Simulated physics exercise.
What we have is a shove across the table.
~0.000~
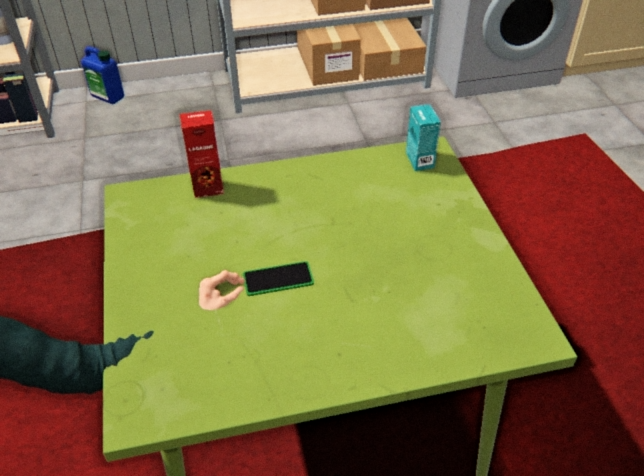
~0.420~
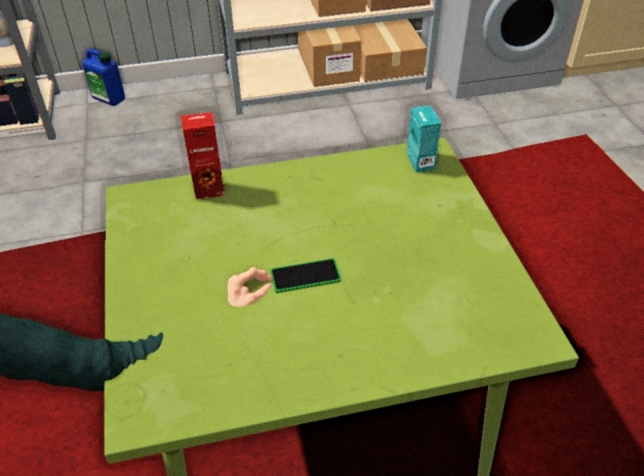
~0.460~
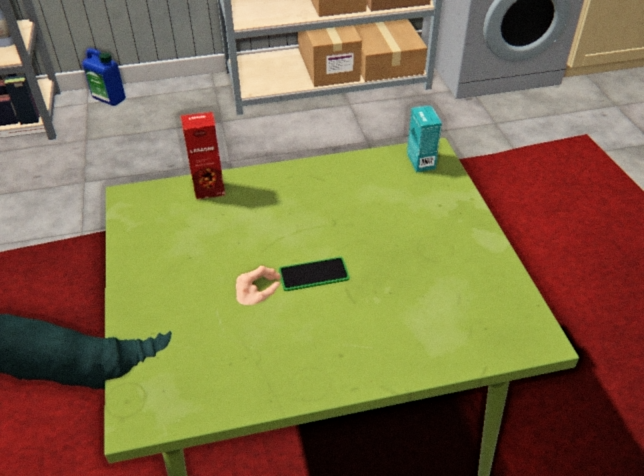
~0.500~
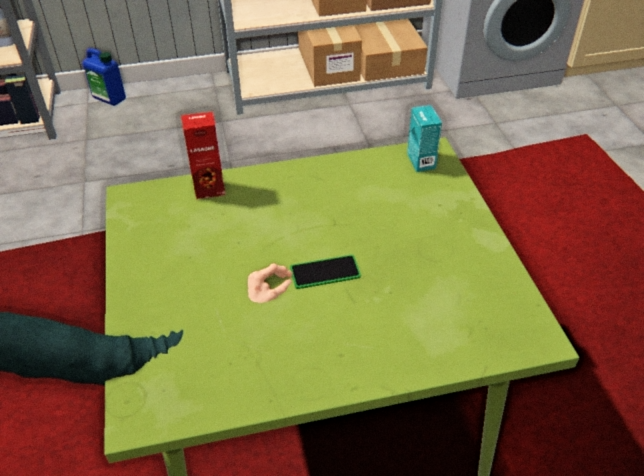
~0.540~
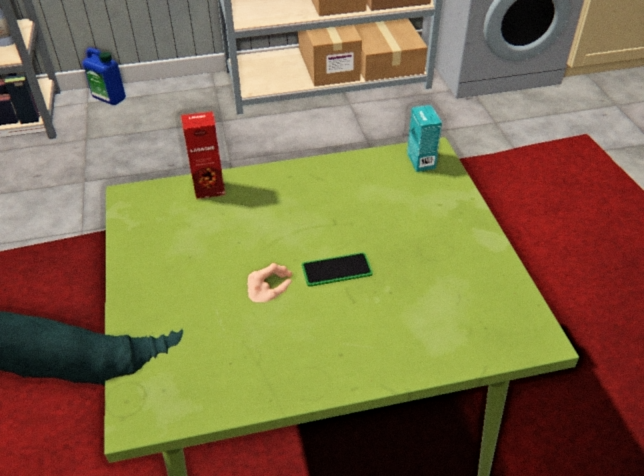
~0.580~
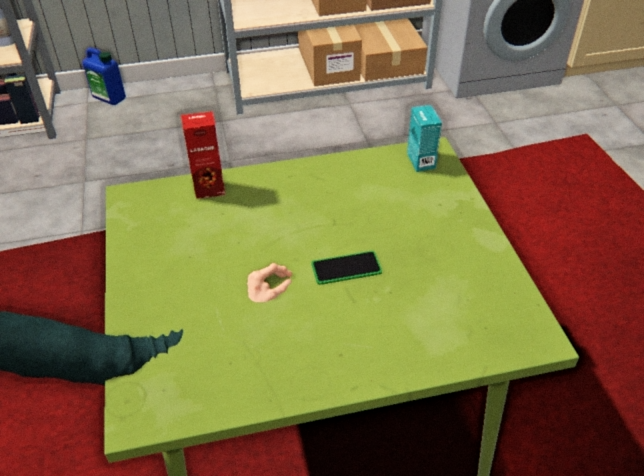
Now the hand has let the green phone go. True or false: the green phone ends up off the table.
False.
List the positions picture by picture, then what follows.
The first frame shows under the hand; green phone (278, 278).
The second frame shows under the hand; green phone (306, 275).
The third frame shows under the hand; green phone (314, 274).
The fourth frame shows green phone (325, 272).
The fifth frame shows green phone (337, 269) displaced a little.
The sixth frame shows green phone (346, 267) displaced a little.
Around 0.82 s, green phone displaced about its own width near (365, 264).
Around 1.06 s, green phone resting near (365, 264).
Finally (1.3 s), moved from the start, green phone. Final places as the last picture's camera would see them, green phone near (365, 264).
